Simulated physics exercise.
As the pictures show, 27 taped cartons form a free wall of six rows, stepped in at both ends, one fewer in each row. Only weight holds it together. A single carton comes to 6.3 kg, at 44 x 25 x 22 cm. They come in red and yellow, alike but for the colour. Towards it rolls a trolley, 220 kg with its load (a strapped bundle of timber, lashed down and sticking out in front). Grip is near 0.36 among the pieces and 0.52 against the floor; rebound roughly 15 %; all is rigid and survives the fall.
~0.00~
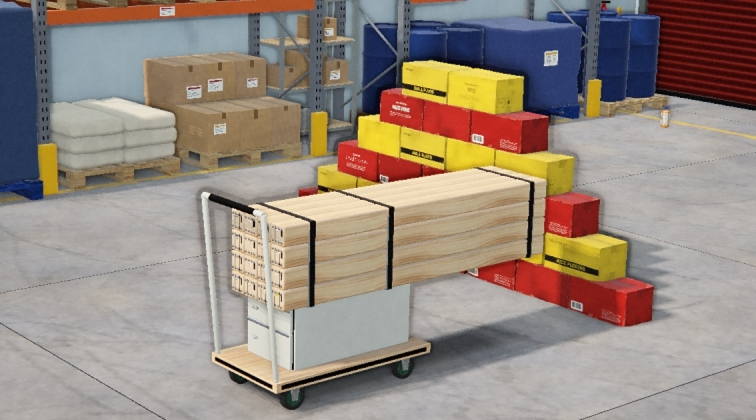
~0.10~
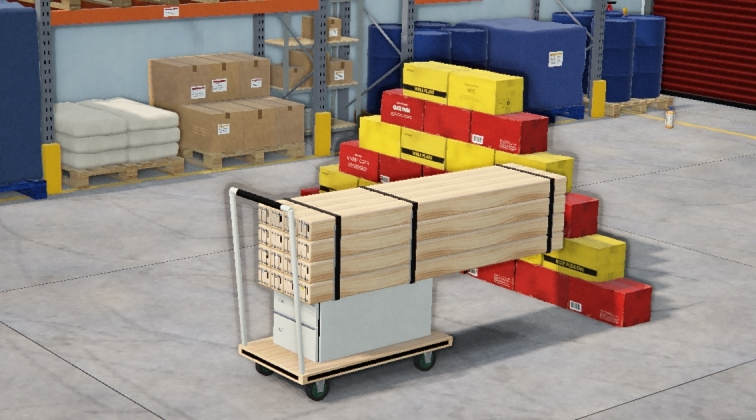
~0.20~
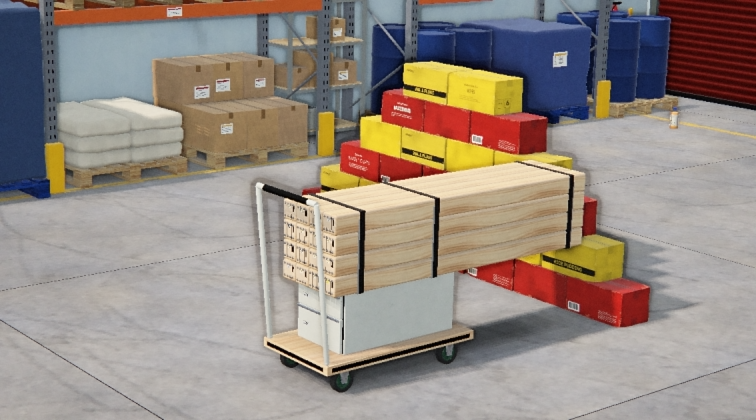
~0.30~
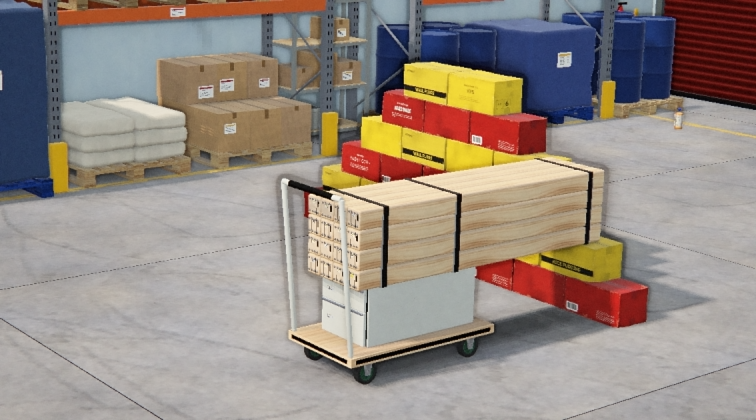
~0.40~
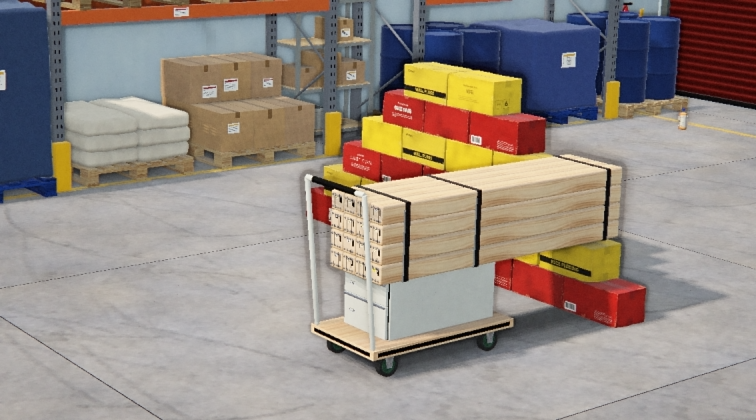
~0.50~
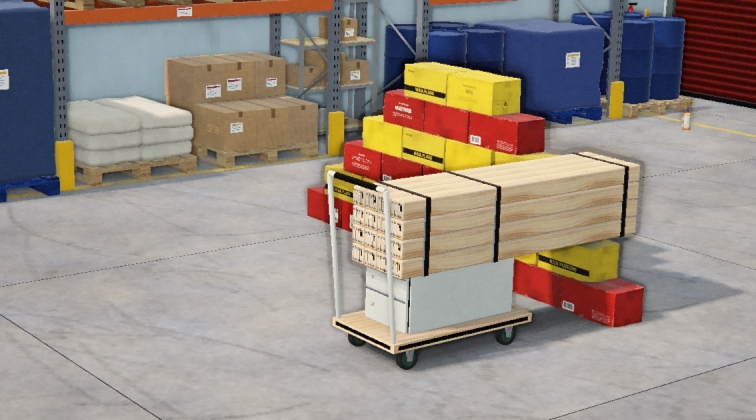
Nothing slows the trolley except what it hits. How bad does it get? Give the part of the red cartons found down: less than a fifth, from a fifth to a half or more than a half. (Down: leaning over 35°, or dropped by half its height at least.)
Ending down: Fewer than one in five.
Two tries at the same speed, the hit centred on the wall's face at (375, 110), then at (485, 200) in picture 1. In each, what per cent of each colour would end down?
Red 10 then 40, yellow 20 then 60 per cent.
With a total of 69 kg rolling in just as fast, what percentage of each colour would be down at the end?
In that case red 10, yellow 0 per cent.
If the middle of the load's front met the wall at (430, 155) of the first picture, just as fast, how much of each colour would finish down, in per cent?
In that case red 40, yellow 50 per cent.
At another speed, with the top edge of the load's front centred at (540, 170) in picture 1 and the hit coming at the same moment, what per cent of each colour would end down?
In that case red 10, yellow 0 per cent.
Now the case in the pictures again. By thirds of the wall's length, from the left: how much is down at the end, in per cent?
In per cent: Left 0, middle 0, right 20.
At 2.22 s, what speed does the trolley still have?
Roughly 0.6 m/s.
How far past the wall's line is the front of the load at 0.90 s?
About 95 cm past it.
After 0.90 s, load 94 cm past the wall's line, still rolling; 1 of the 15 red cartons down (1 of 27 in all colours); top red carton unmoved.
After 1.24 s, load 1.35 m past the wall's line, still rolling; 1 of the 15 red cartons down (1 of 27 in all colours); top red carton unmoved.
After 2.22 s, load 2.13 m past the wall's line, still rolling; 1 of the 15 red cartons down (1 of 27 in all colours); top red carton unmoved; top yellow carton shifted 18 mm.
At rest (3.8 s), load 2.48 m past the wall's line, stopped; 1 of the 15 red cartons down (1 of 27 in all colours); top red carton unmoved; top yellow carton shifted 19 mm. That is 7 per cent. As the last picture would show them, middles, top red carton near (460, 120), top yellow carton near (486, 93).
